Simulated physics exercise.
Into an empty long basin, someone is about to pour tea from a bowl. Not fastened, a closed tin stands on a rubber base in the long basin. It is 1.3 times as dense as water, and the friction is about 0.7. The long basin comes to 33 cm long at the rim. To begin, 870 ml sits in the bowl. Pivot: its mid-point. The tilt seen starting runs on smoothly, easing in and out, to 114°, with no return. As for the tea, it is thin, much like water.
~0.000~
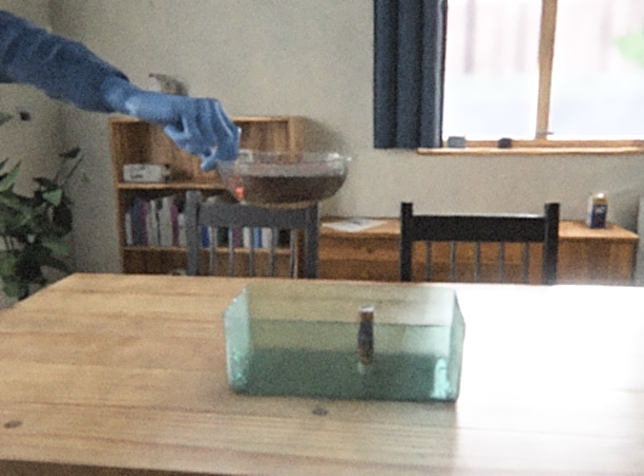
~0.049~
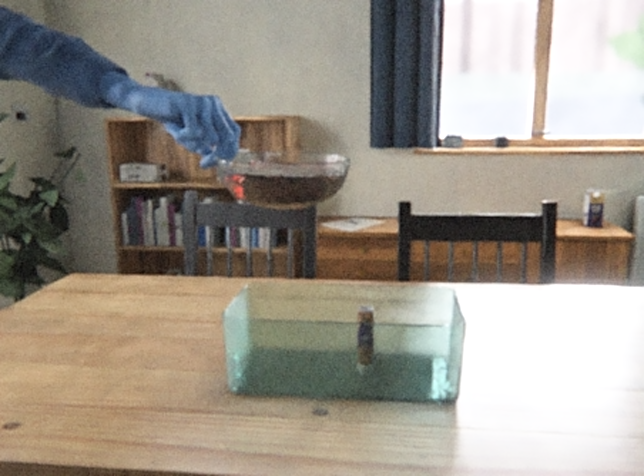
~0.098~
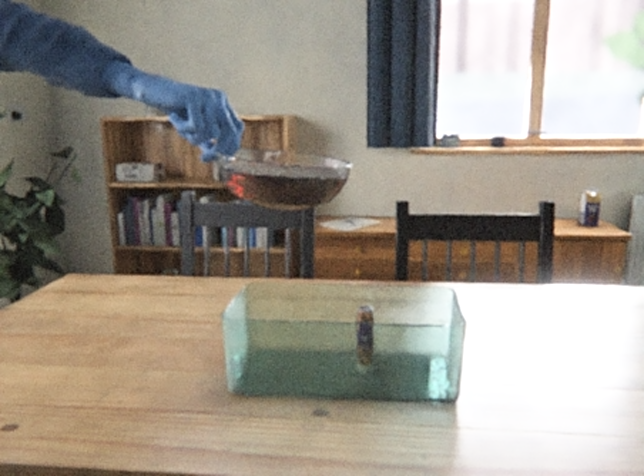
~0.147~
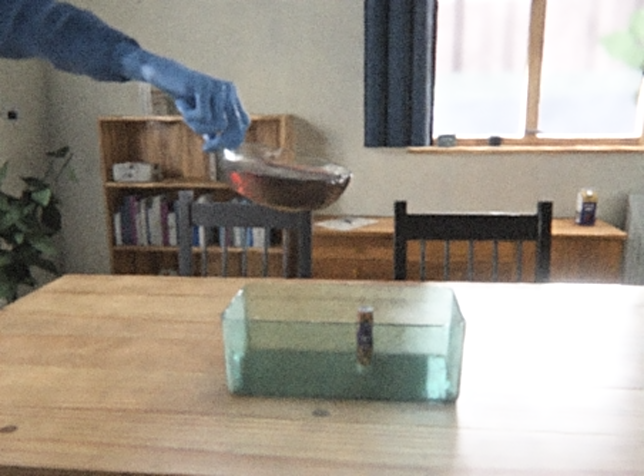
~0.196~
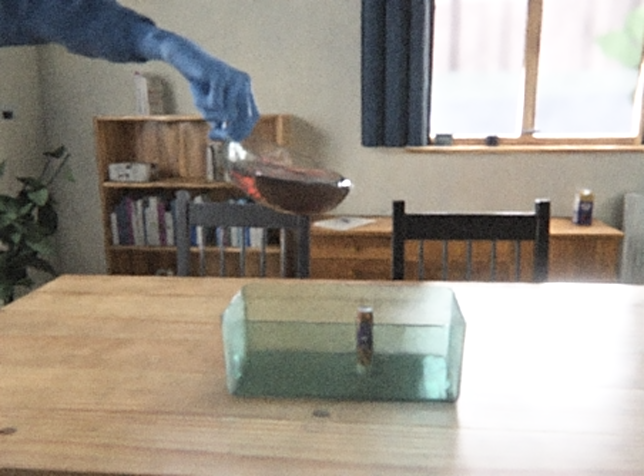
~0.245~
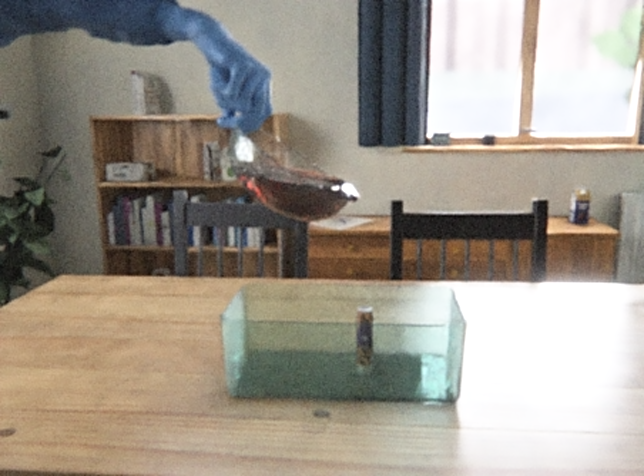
A blue-gloved hand tilted a clear bowl of reddish-brown tea smoothly down to the right, above a greenish glass basin on a wooden table, while a small tin stood still inside the basin.
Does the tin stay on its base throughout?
Yes, it stays on its base.
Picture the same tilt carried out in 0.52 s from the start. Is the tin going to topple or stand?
Outcome - the tin remains standing.
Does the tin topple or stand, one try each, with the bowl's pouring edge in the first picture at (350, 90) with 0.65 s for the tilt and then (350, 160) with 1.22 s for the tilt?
Run one: It tumbles. Run two: It does not tip.
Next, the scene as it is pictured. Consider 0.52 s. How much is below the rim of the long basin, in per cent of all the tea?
At that time the basin holds about 60 per cent of the liquid.
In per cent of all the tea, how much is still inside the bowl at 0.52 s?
At that time about 2 in a hundred parts are still held.
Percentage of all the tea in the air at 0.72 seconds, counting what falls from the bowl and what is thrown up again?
Roughly 22 %.
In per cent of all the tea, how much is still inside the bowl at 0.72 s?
Close to 0 percent of the total.
By 0.52 s the tilt is 102° and 2 per cent is still to pour; the tin stands where it began.
By 0.72 s the tilt is 114° and 0 per cent is still to pour; the tin stands where it began.
By 0.92 s the tilt is 114° and 0 per cent is still to pour; the tin stands where it began.
By 1.15 s the tilt is 114° and 0 per cent is still to pour; the tin stands where it began.
At rest the tin stands where it began.
